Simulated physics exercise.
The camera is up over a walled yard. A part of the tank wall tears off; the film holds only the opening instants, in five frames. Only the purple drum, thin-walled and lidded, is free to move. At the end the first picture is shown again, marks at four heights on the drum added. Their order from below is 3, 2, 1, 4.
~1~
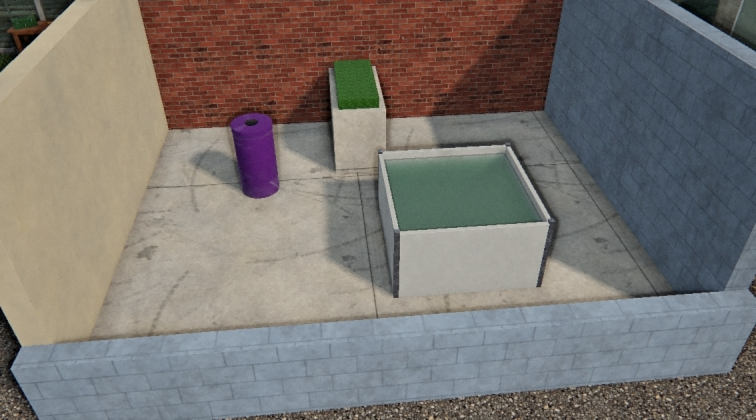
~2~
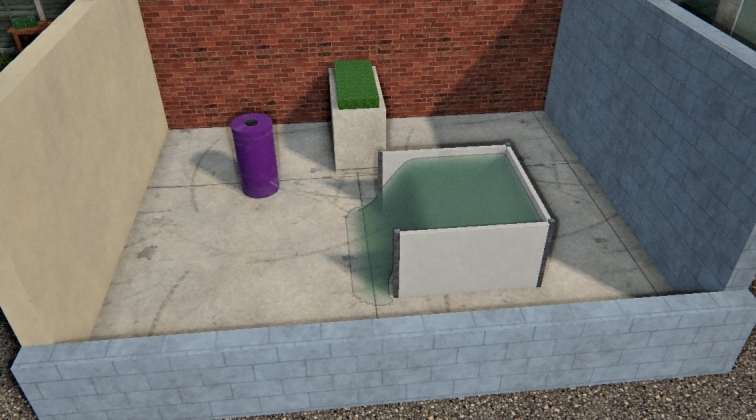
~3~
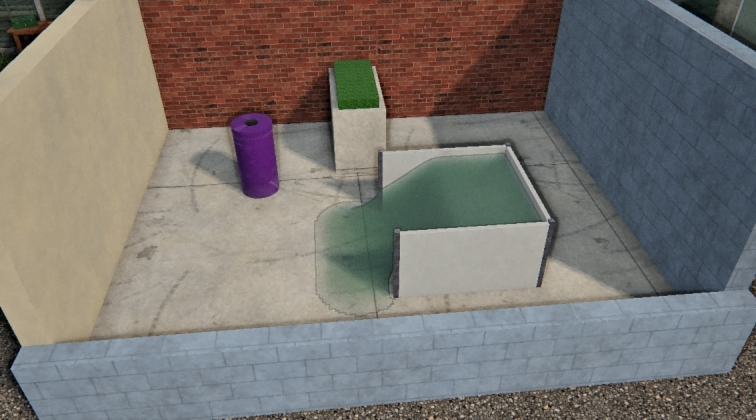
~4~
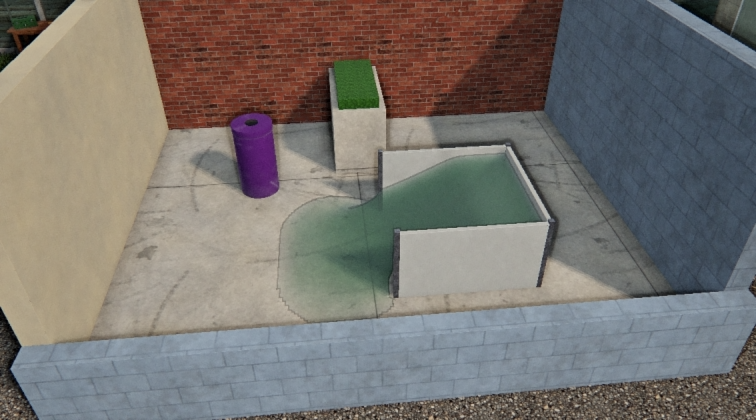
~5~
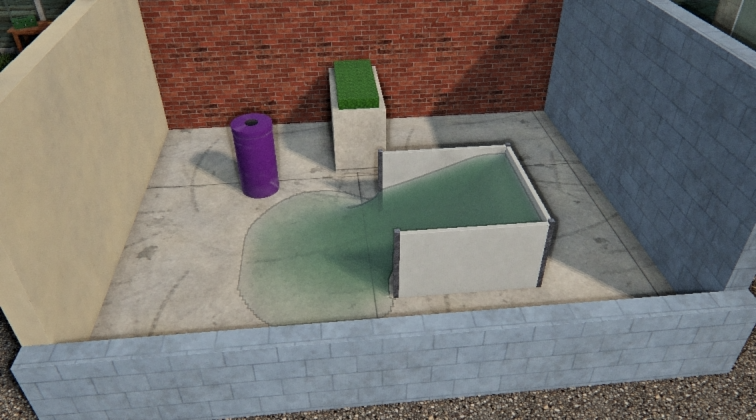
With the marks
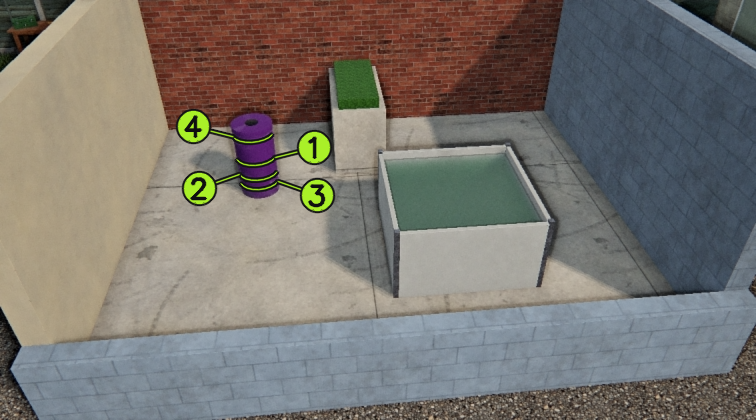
In a walled yard, the left side of a full white tank was suddenly open, and greenish water poured out and spread left across the concrete while the purple drum stayed still.
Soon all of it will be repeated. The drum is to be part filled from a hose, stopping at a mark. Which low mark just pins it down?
The limit is 2.
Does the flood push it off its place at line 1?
No, that is safe.
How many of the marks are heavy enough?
Three of the four.
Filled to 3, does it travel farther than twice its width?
No, less.
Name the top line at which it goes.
That would be 3.
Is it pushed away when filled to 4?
No, not at all.
On the marked copy, 1 at (255, 165); 2 at (257, 180); 3 at (258, 189); 4 at (251, 142); from the bottom up 3, 2, 1, 4.
With 1, it does not move.
With 2, it does not move.
With 3, it is pushed about its own width away.
With 4, it does not move.
